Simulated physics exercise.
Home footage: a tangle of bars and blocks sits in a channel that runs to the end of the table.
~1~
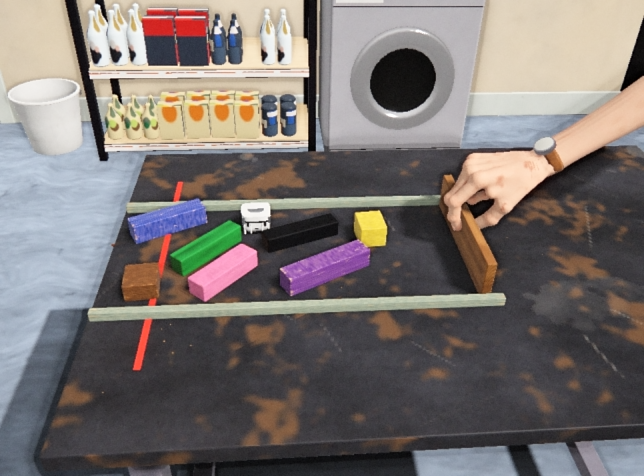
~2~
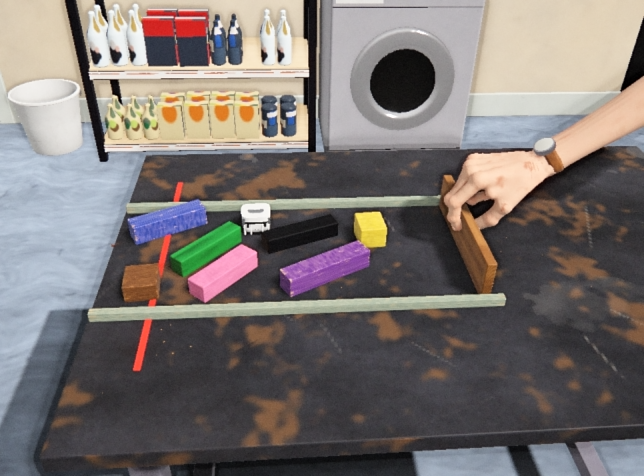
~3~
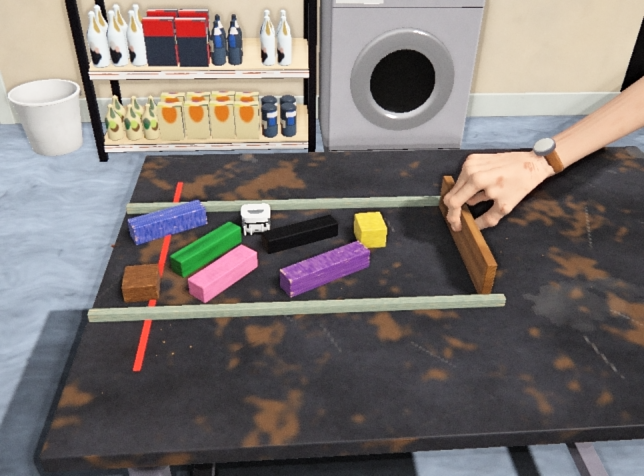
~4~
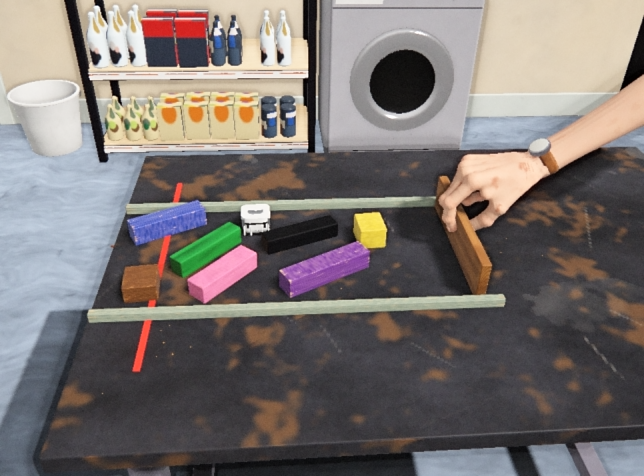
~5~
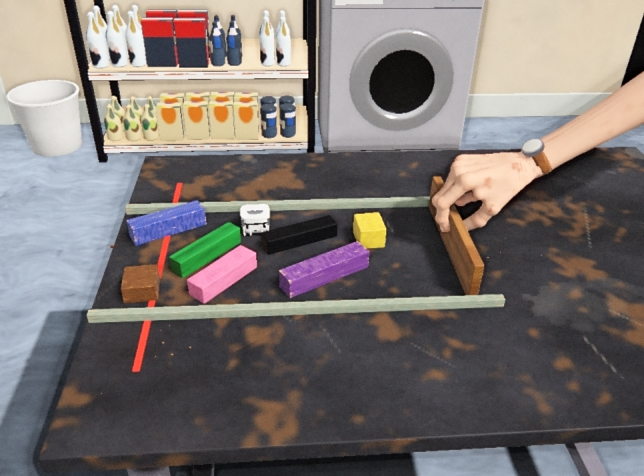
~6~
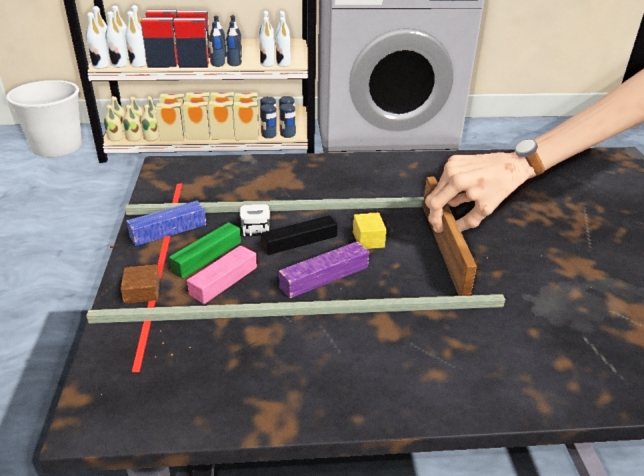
A hand with a wristwatch held a wooden board upright at the right of a channel of colored bars and blocks, then slid it slightly left, while the bars and blocks stayed still.
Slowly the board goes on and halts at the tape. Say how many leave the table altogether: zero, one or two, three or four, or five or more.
Most likely the ones that land below will number more than a pair, under five.
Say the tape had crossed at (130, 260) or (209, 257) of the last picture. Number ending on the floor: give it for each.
It would be 5 and 0.
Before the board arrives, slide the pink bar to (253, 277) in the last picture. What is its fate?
So the pink bar keeps its spot.
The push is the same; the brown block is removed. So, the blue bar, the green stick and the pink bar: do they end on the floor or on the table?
Final state: Blue bar off, green stick off, pink bar in place.
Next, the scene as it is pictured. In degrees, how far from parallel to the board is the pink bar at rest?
It is near 25° out of line.
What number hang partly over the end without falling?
3, I think.
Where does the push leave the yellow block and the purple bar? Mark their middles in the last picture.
One is at about (151, 236), the other at about (122, 275).
Early on, none off yet; brown block at rest near (141, 284); blue bar at rest near (167, 223); green stick at rest near (206, 250).
A while later, none off yet; brown block at rest near (139, 284); blue bar at rest near (167, 223); green stick travelled a little near (177, 243).
Finally, the number that fall off is three or four; lost, green stick, blue bar and brown block.
